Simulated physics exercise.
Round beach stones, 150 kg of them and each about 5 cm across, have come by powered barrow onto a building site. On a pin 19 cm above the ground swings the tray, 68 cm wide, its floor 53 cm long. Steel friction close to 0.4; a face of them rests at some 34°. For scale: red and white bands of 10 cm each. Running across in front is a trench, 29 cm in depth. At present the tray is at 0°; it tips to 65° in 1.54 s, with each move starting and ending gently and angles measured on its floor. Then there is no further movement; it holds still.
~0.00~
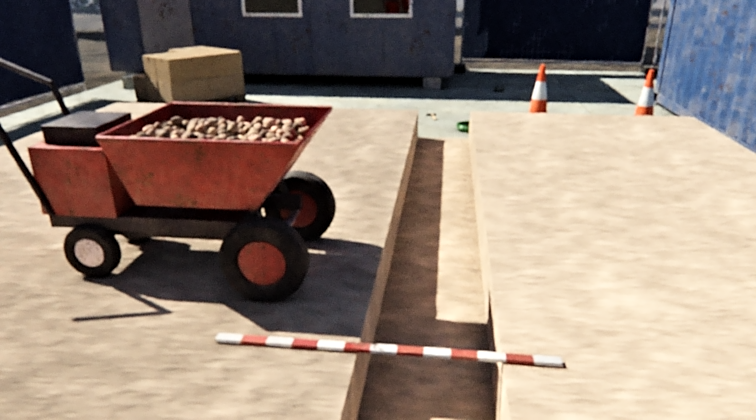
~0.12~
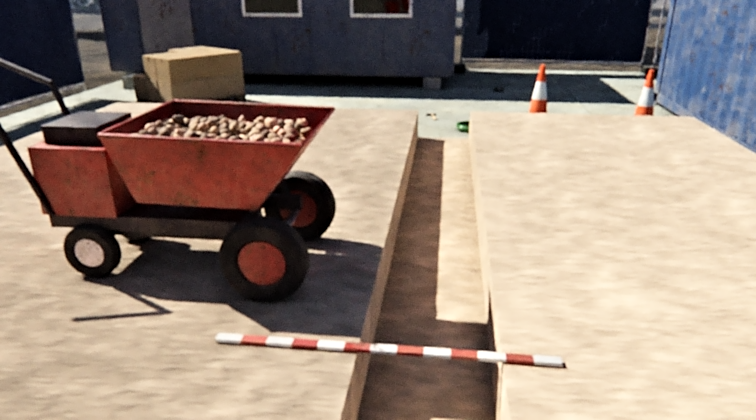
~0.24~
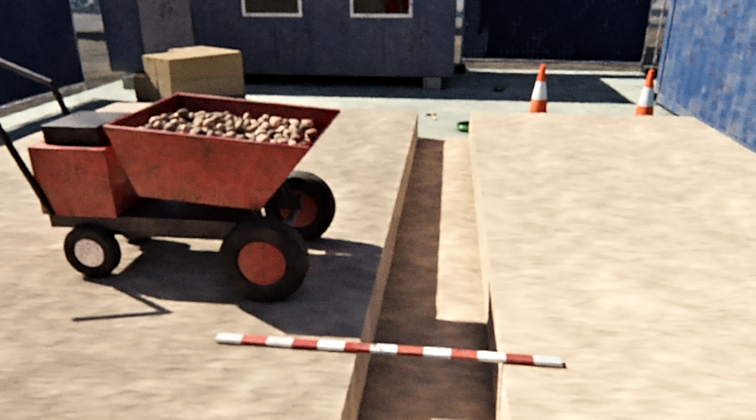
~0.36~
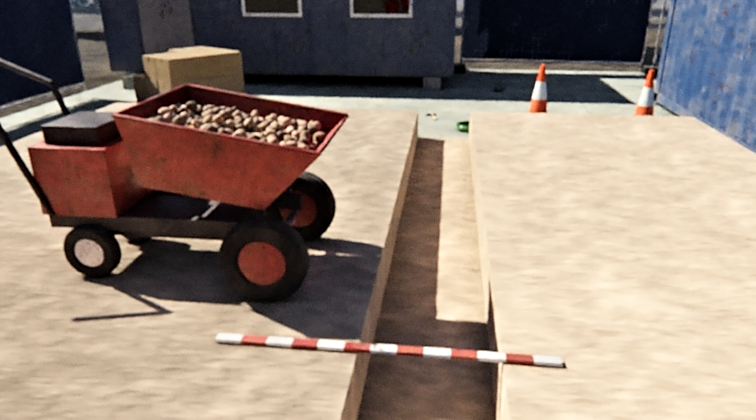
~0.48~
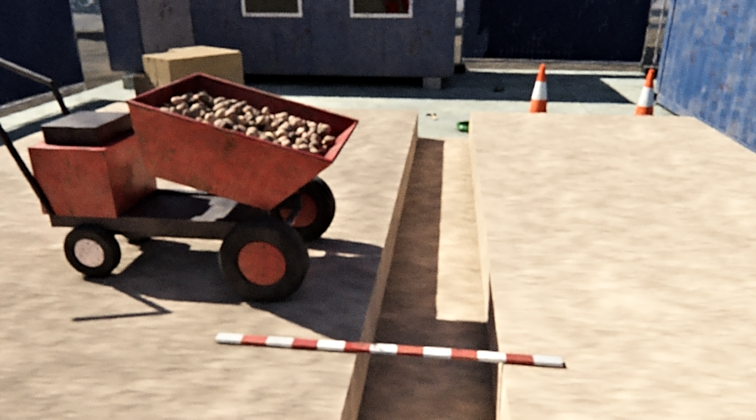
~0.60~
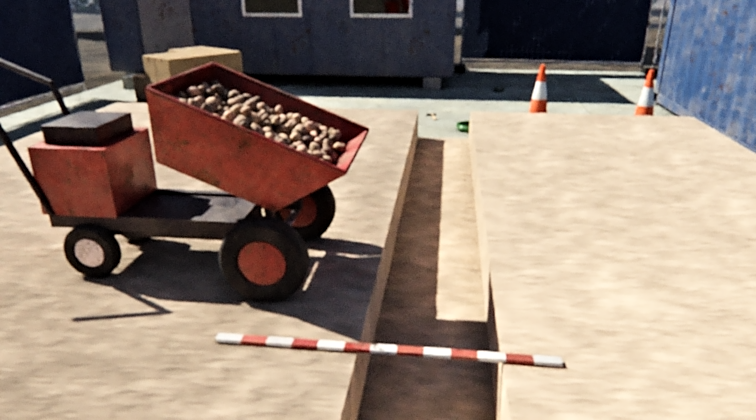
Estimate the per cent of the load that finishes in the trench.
Roughly 100 percent.
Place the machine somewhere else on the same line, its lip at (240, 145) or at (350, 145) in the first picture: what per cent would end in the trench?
The first gives about 95 percent and the second about 75 percent.
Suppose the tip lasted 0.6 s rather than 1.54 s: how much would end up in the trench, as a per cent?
In that case, around 90%.
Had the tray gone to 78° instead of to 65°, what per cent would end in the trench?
In that case around 100 percent.
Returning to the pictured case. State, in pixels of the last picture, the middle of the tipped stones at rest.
(440, 315).
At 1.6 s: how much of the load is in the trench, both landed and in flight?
Close to 40 per cent at that time.
After 1.2 s the floor is at 55°; 100 % in the tray; the foremost stones are at (400, 213).
After 1.6 s the floor is at 65°; 62 % in the tray, 38 % in the trench; the foremost stones are at (485, 308).
After 2.0 s the floor is at 65°; 33 % in the tray, 67 % in the trench; the foremost stones are at (503, 288).
After 3.9 s the floor is at 65°; 0 % in the tray, 100 % in the trench; the foremost stones are at (513, 293).
